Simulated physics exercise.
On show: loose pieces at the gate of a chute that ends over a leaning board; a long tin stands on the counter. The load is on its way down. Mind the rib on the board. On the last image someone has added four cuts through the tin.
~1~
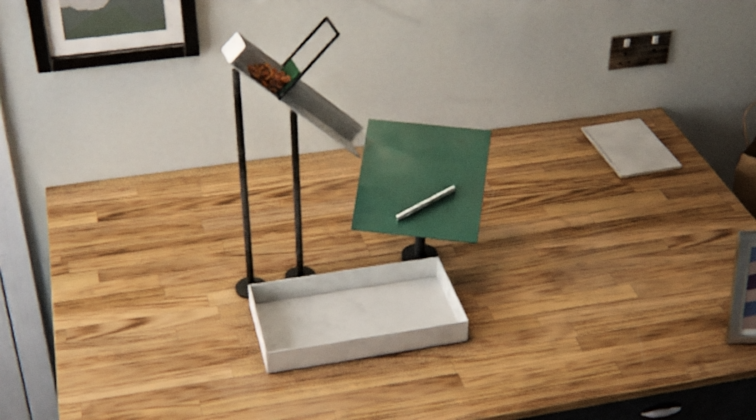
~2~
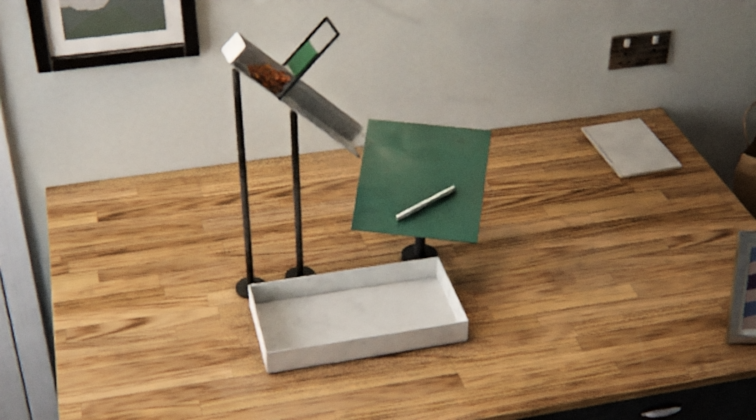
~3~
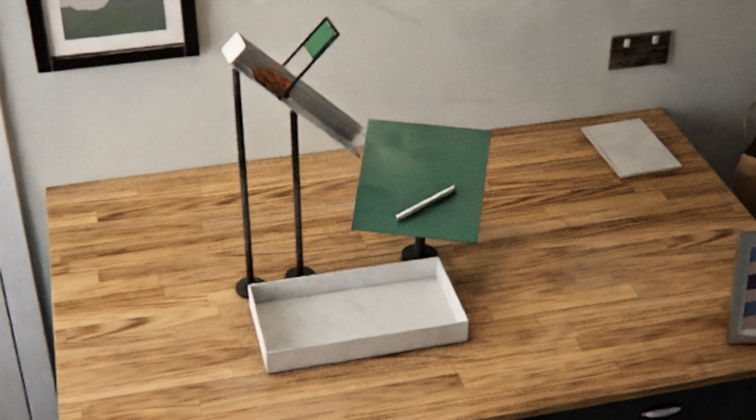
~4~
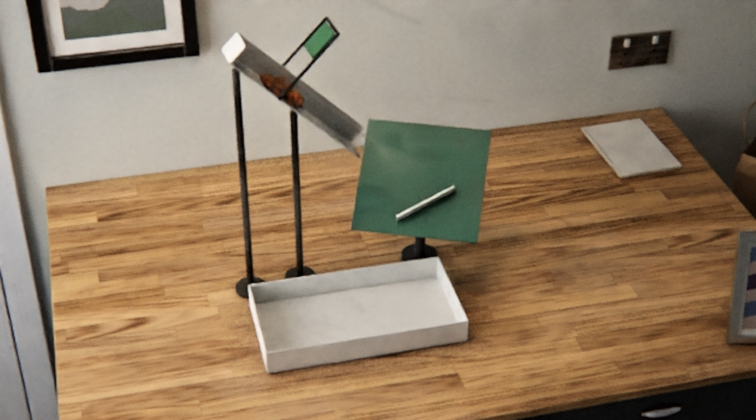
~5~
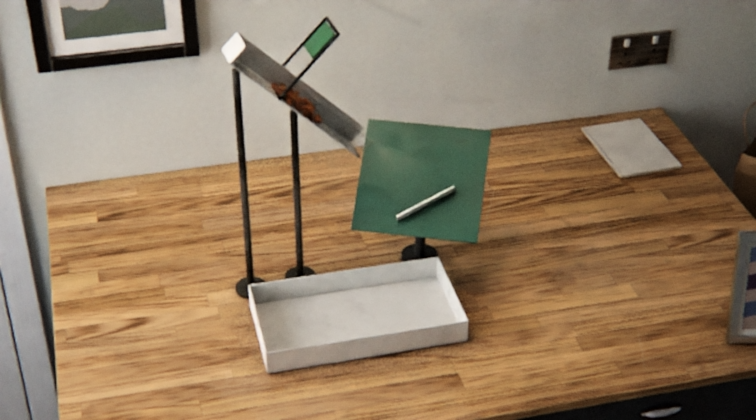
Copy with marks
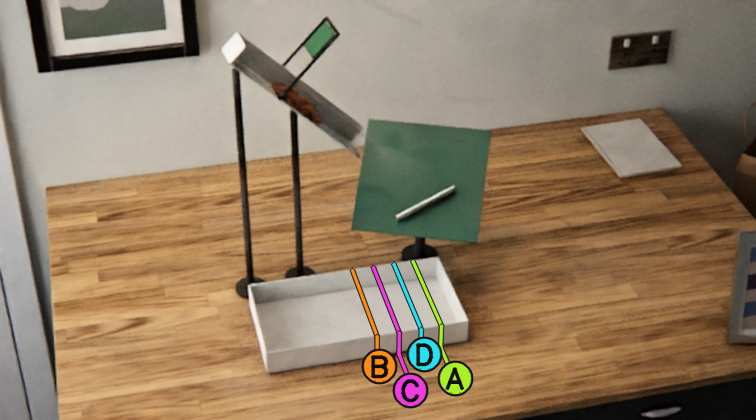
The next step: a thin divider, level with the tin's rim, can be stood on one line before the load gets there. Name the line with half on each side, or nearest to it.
C works best here.
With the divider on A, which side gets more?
Left.
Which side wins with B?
The right side.
On the marked copy, line A crosses the front rim at (441, 325); line B crosses the front rim at (376, 335); line C crosses the front rim at (399, 332); line D crosses the front rim at (420, 328).
With A, of what is caught, all on the left of the divider, none on the right.
With B, of what is caught, a stray few on the left of the divider, nearly all on the right.
With C, of what is caught, about half on the left of the divider, about half on the right.
With D, of what is caught, nearly all on the left of the divider, a small part on the right.
